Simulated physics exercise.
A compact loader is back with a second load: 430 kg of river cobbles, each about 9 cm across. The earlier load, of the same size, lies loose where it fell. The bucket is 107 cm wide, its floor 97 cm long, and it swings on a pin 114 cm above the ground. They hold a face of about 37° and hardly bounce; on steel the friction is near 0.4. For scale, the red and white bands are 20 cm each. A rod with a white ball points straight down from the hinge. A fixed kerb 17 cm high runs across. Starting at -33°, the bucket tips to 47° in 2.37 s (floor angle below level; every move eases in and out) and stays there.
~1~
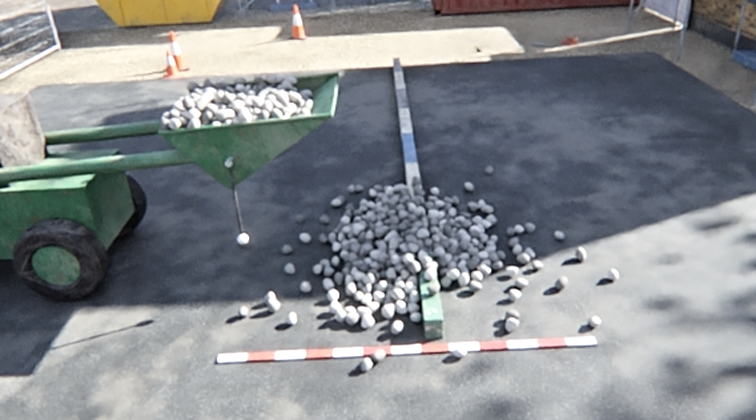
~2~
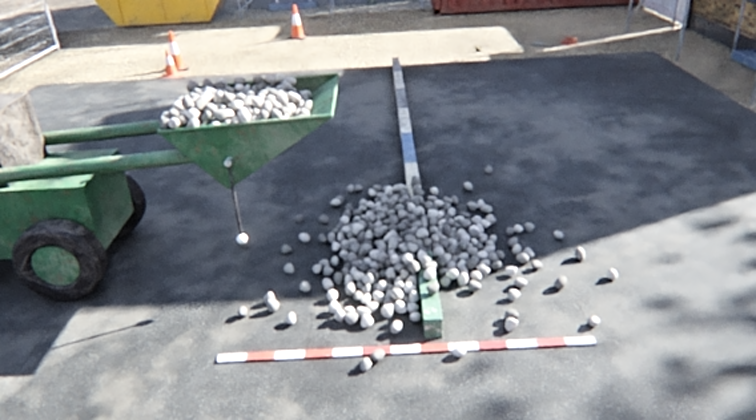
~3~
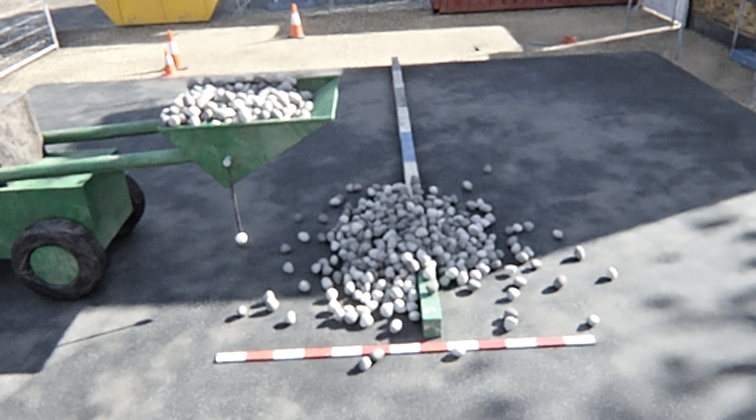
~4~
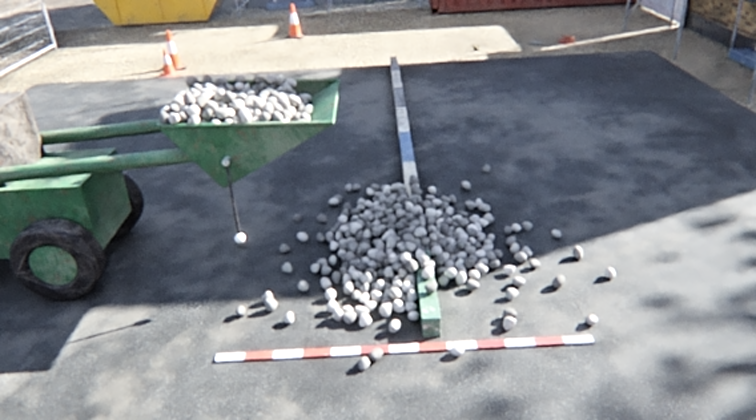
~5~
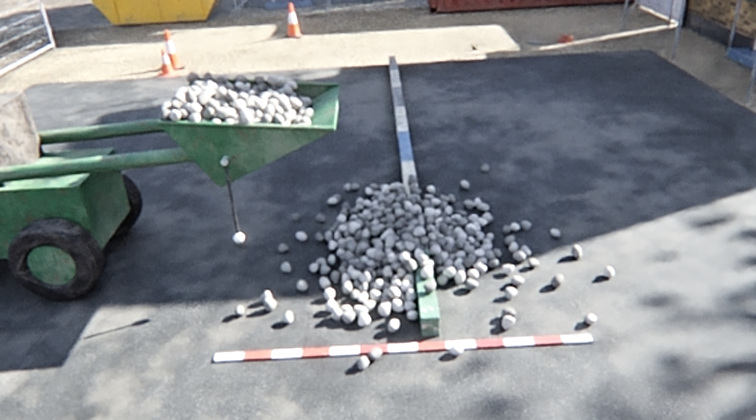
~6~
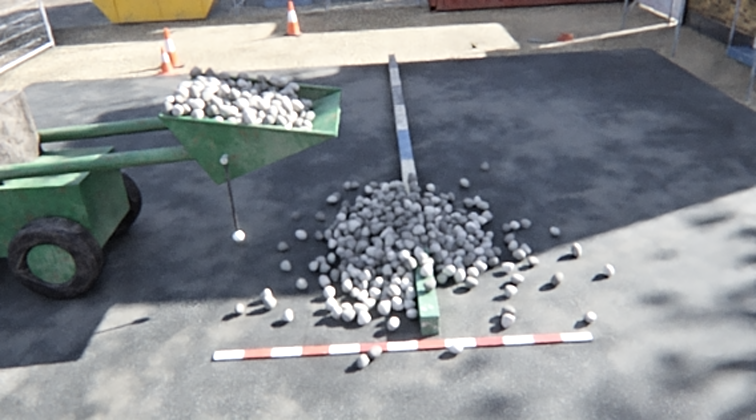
On a dark paved yard, a green wheeled machine at left holds a bucket of pale rounded stones beside a loose pile lying across a long kerb. The bucket slowly tilts a little, its right-hand lip dipping slightly, while its load stays inside and the pile lies still.
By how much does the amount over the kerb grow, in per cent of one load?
Some 0 per cent is added.
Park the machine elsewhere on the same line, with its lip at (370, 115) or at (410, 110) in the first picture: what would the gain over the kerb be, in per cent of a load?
First some 10, then 50 per cent.
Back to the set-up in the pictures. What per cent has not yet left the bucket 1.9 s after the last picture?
Roughly 0 per cent is still inside.
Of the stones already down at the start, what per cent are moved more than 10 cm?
Roughly 5 per cent of them.
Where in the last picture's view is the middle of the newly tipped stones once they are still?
Their middle is at about (339, 235).
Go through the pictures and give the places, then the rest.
In the first frame, the bucket is at -33°, its lip at (332, 115); the top of the load is at (231, 89). The earlier load is highest near (412, 217), 28 cm above ground level, 72 % on this side of the kerb, 28 % over the kerb.
The second frame shows lip at (332, 116), floor tilted -32°, highest stones at (226, 89).
The third frame shows lip at (332, 118), floor tilted -31°, highest stones at (220, 90).
In the fourth frame, the bucket is at -28°, its lip at (333, 123); the top of the load is at (209, 88).
The fifth frame shows lip at (334, 129), floor tilted -24°, highest stones at (202, 87).
The sixth frame shows lip at (336, 135), floor tilted -20°, highest stones at (199, 82).
Then, 1.2 s after the last picture the floor is at 35°; in per cent of one load, 77 in the bucket, 95 on this side of the kerb, 28 over the kerb; the foremost stones are at (556, 255).
Then, 1.9 s after the last picture the floor is at 47°; in per cent of one load, 2 in the bucket, 170 on this side of the kerb, 28 over the kerb; the foremost stones are at (556, 255).
Then, 2.2 s after the last picture the floor is at 47°; in per cent of one load, 0 in the bucket, 172 on this side of the kerb, 28 over the kerb; the foremost stones are at (556, 255).
Then, 4.9 s after the last picture the floor is at 47°; in per cent of one load, 0 in the bucket, 172 on this side of the kerb, 28 over the kerb; the foremost stones are at (556, 255). Net gain over the kerb, 0.
